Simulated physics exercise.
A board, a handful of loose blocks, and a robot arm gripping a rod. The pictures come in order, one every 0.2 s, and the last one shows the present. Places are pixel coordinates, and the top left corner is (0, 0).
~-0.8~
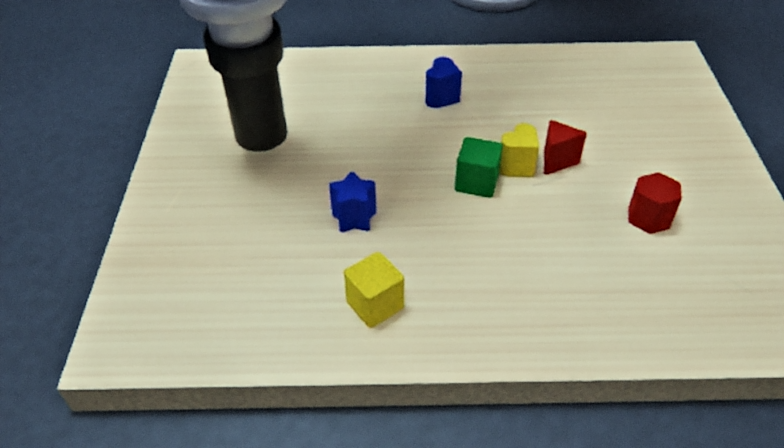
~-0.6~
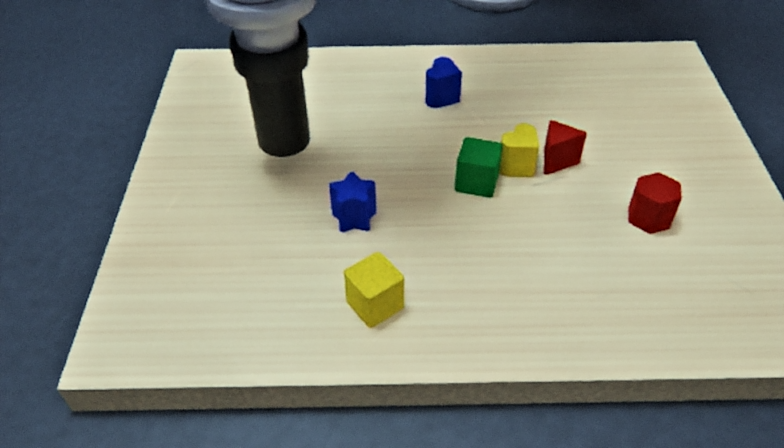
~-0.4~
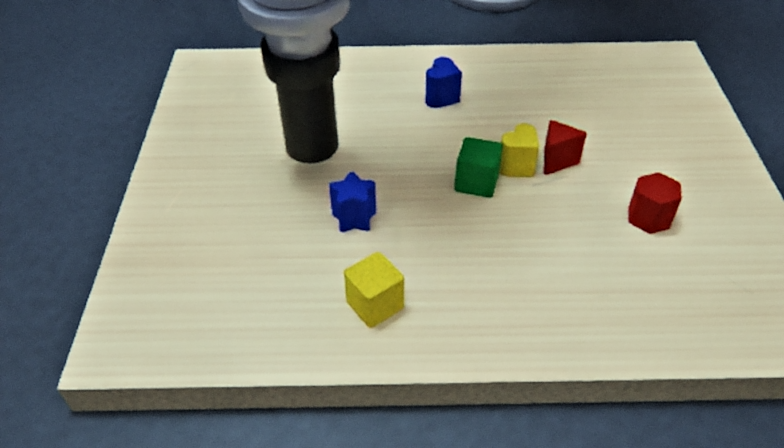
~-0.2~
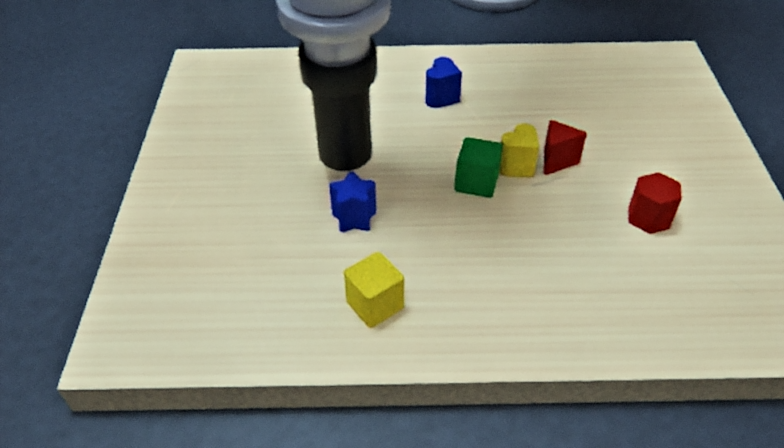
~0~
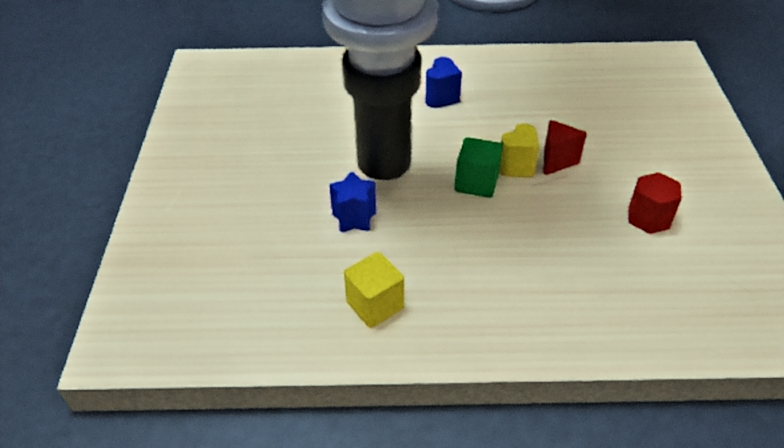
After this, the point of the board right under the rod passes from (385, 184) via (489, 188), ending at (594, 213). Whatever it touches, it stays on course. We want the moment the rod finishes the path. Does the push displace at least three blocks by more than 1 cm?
The answer is yes.
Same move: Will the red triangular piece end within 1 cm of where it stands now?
No - that is not the case.
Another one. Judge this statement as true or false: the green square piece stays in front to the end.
Answer: False.
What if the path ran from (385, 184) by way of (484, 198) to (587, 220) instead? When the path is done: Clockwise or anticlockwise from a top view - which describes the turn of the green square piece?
Looking down on the board, it turns counter-clockwise.
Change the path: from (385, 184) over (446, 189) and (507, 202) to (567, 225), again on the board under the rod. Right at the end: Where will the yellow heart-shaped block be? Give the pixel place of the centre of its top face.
If I read the scene right, the answer is (544, 124).
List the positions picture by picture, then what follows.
In the first picture, tip of the rod (261, 135), middles of tops, green square piece (480, 151), yellow heart-shaped block (522, 136), red triangular piece (563, 132), red six-sided block (660, 187).
In the second picture, rod (284, 140), nothing pushed.
In the third picture, rod (312, 146), nothing pushed.
In the fourth picture, rod (345, 154), nothing pushed.
In the fifth picture, rod (384, 162), green square piece (480, 151), yellow heart-shaped block (522, 136), red triangular piece (563, 132), red six-sided block (660, 187).
The first path, step by step. One third of the way, rod (456, 163); green square piece (504, 150), turned 25° anticlockwise; yellow heart-shaped block (537, 132).
Two thirds of the way, rod (528, 172); green square piece (569, 142), turned 85° anticlockwise; yellow heart-shaped block (562, 118); red triangular piece (595, 120).
At the end, rod (601, 191); green square piece (600, 145), turned 145° anticlockwise; yellow heart-shaped block (563, 119); red triangular piece (598, 115); red six-sided block unmoved.
